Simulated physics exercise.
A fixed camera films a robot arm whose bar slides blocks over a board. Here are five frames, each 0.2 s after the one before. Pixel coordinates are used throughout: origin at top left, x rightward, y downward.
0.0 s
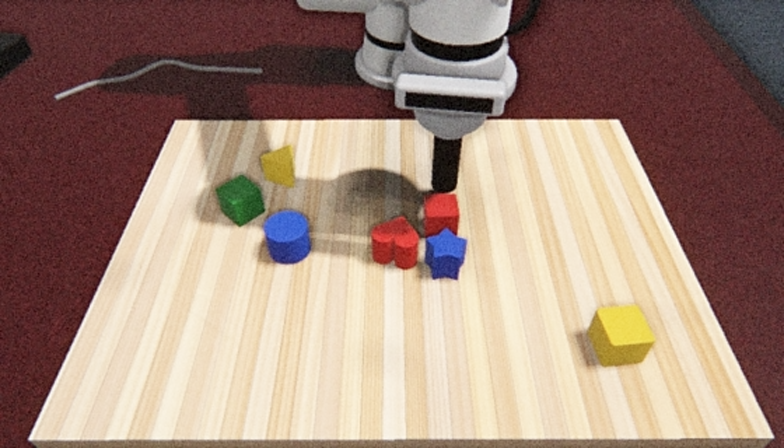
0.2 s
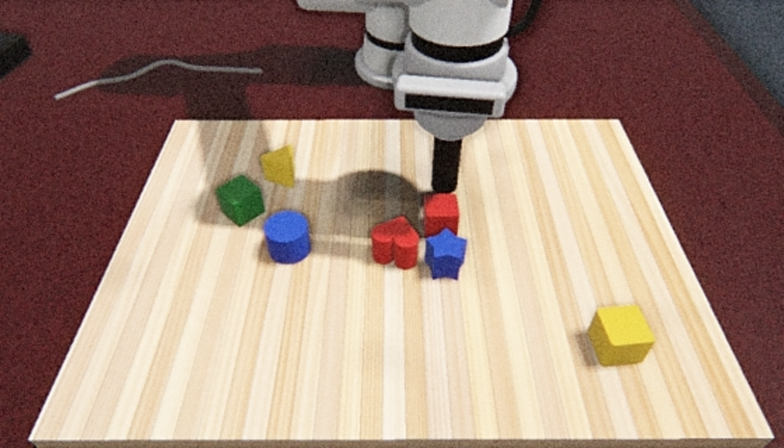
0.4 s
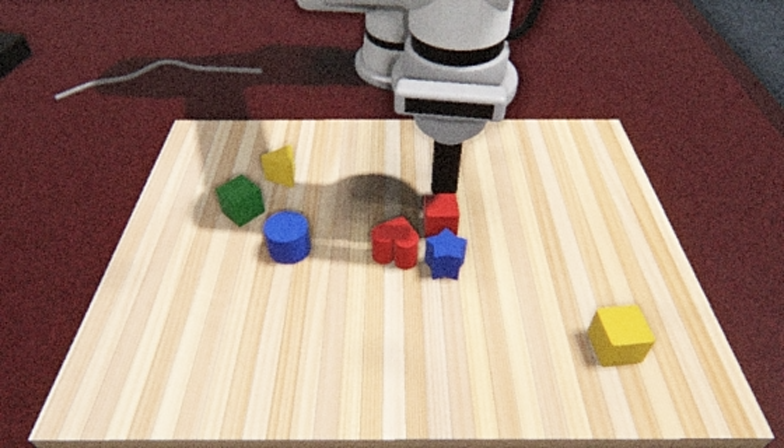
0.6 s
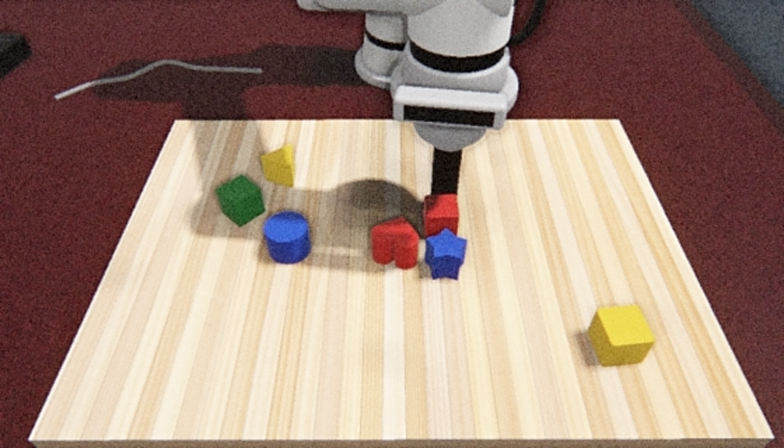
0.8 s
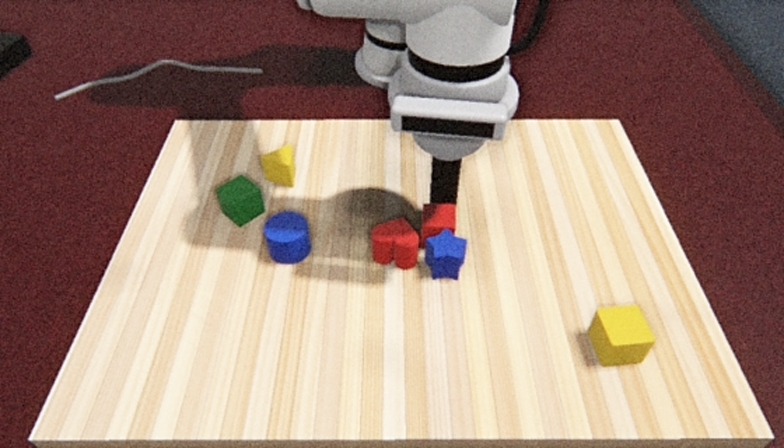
A robot arm with a black bar reaches over a pale striped wooden board on a dark red surface, seen from above at a fixed angle. A red block sits by the bar, beside a red heart and blue star, with a blue cylinder, green and yellow blocks left and a yellow cube lower right. Barely moving at first, the bar edges forward and nudges the red block slightly toward the star.
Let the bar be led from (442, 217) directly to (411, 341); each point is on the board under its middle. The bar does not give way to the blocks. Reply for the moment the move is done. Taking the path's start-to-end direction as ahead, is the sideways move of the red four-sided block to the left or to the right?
It goes toward the right-hand side.
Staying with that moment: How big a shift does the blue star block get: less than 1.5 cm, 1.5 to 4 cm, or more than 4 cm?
Band: Over 4 cm.
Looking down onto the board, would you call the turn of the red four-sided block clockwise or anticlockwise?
Clockwise rotation.
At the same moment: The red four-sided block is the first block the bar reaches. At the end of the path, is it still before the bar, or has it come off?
Still being pushed.
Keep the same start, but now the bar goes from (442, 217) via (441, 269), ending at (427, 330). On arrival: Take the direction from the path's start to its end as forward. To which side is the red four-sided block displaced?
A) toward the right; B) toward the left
(A)
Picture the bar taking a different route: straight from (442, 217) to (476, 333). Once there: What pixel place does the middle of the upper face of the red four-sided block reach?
It is at (429, 258).
The first path, step by step. One third of the way, bar at (434, 242); red heart block at (393, 234), turned 15° clockwise; red four-sided block at (428, 254); blue star block at (450, 282), turned 50° anticlockwise.
Two thirds of the way, bar at (423, 284); red heart block at (393, 234), turned 15° clockwise; red four-sided block at (410, 298), turned 20° clockwise; blue star block at (452, 297), turned 105° anticlockwise.
At the end, bar at (412, 330); red heart block at (393, 234), turned 15° clockwise; red four-sided block at (388, 345), turned 45° clockwise; blue star block at (454, 301), turned 120° anticlockwise.
